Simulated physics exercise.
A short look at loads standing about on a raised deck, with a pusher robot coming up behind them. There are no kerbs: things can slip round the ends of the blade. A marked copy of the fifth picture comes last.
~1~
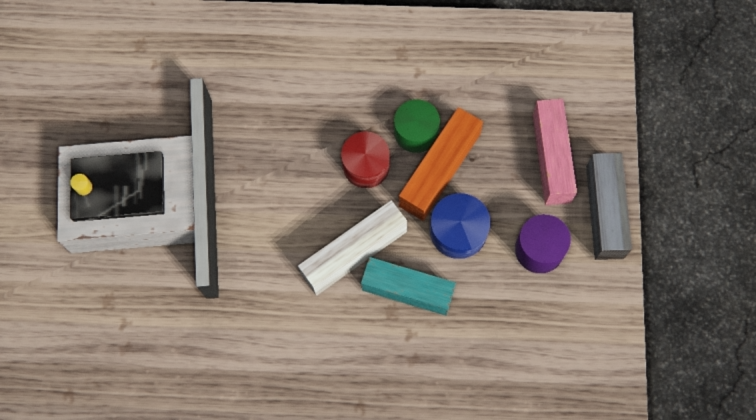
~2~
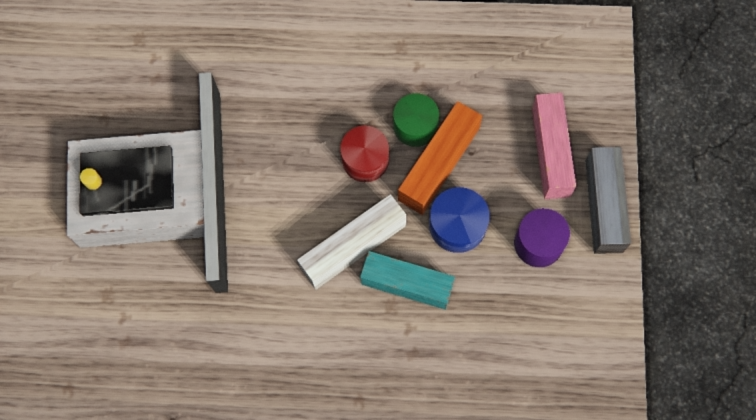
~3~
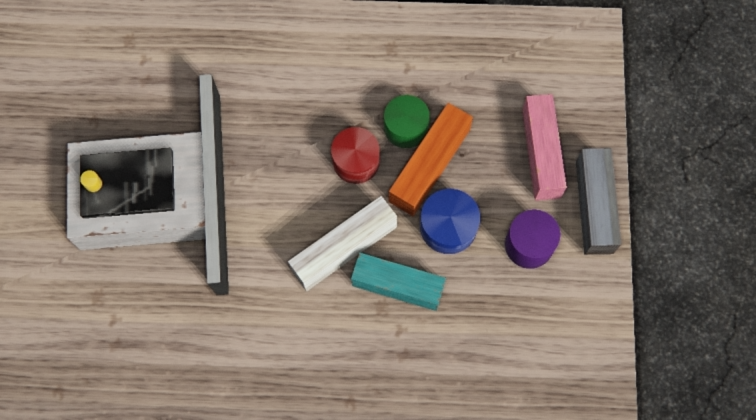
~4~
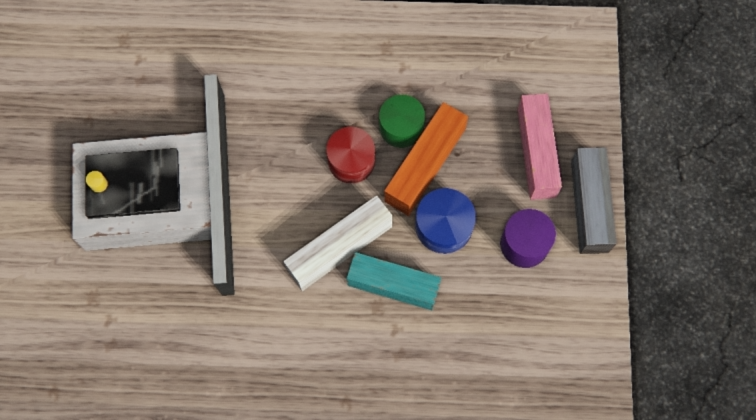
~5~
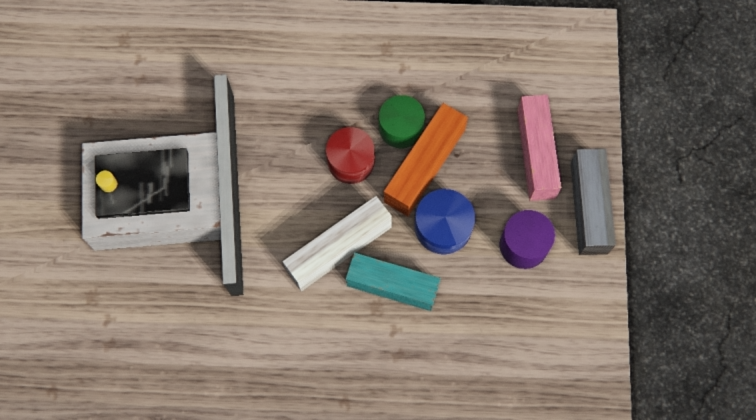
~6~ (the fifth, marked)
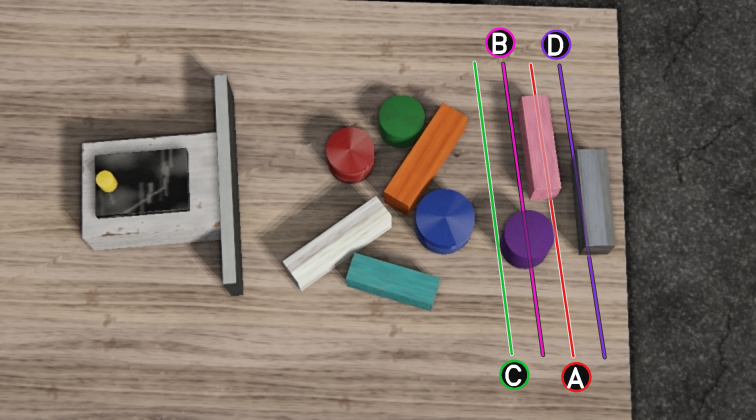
On a wooden deck, a pusher robot creeps right, closer to motionless coloured bars and canisters.
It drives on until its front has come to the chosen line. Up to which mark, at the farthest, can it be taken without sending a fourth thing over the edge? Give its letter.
It should halt at A.
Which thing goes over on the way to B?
The grey stick goes over.
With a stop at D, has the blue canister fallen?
Yes.
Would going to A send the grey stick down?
Yes.
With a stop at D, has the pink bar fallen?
By then, yes.
On the copy, A at (551, 204); B at (522, 203); C at (492, 202); D at (581, 205).
On A. First, robot (267, 186); turquoise bar (434, 297); red canister (371, 155).
Then, robot (385, 190); grey stick (600, 203); purple canister (576, 249).
Finally, robot (479, 193); purple canister over the edge; grey stick over the edge; two fallen.
By contrast, B is within the limit but short; C is within the limit but short; D drops five.
